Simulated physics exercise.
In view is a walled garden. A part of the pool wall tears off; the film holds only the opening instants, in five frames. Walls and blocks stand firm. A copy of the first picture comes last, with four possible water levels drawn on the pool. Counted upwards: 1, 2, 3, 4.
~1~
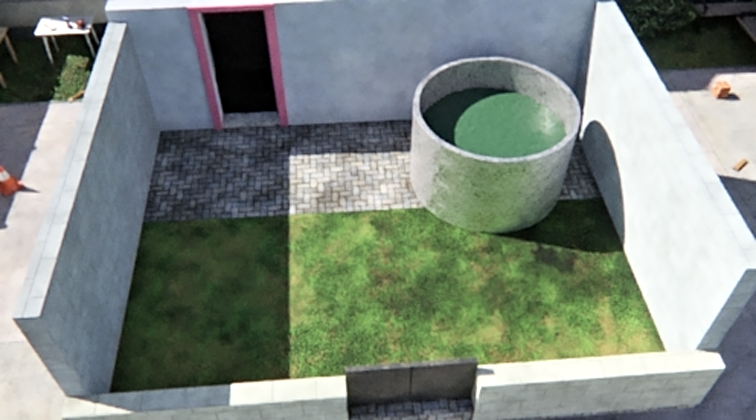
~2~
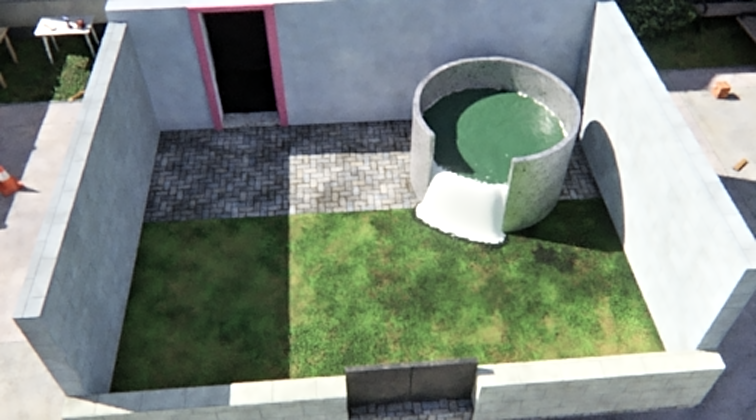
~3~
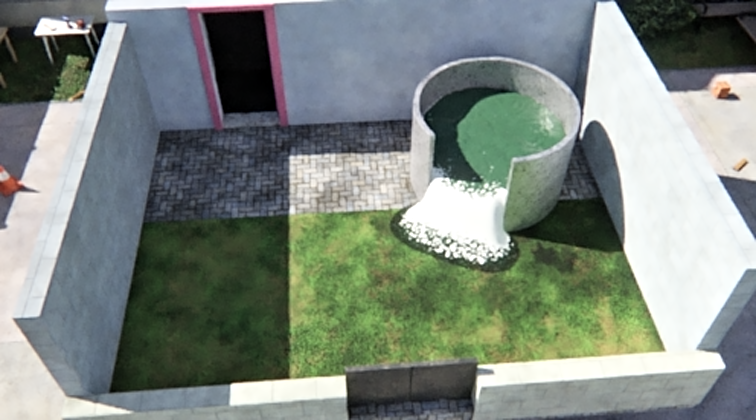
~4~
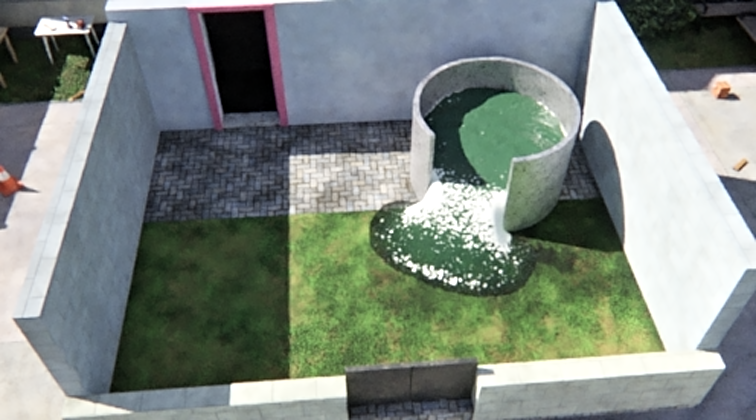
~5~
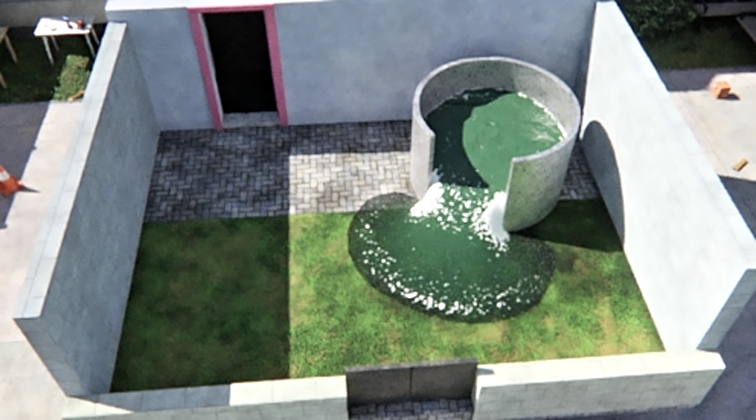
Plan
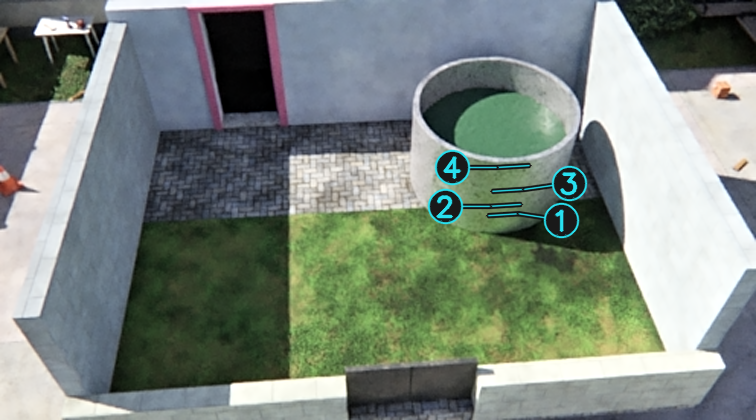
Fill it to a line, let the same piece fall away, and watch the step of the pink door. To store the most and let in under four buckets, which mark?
Choose 3.
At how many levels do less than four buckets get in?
Three of them.
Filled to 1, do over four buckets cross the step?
No, not at all.
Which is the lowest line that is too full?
That would be 4.
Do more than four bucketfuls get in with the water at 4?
Yes, that goes wrong.
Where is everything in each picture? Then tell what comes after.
Water in the pool at rest, its middle at (492, 133); foot of the pink doorway at (252, 127); shut gate at (411, 369).
Water covers 1 % of the ground and shows as far out as (418, 208).
Water covers 4 % of the ground and shows as far out as (501, 265).
Water covers 8 % of the ground and shows as far out as (507, 287).
Water covers 13 % of the ground and shows as far out as (490, 316).
On the marked copy, 1 at (503, 214); 2 at (505, 205); 3 at (508, 190); 4 at (512, 166); from the bottom up 1, 2, 3, 4.
For line 1, nothing gets over.
For line 2, nothing gets over.
For line 3, a splash gets over, under a bucket.
For line 4, about 13 bucketfuls get in.
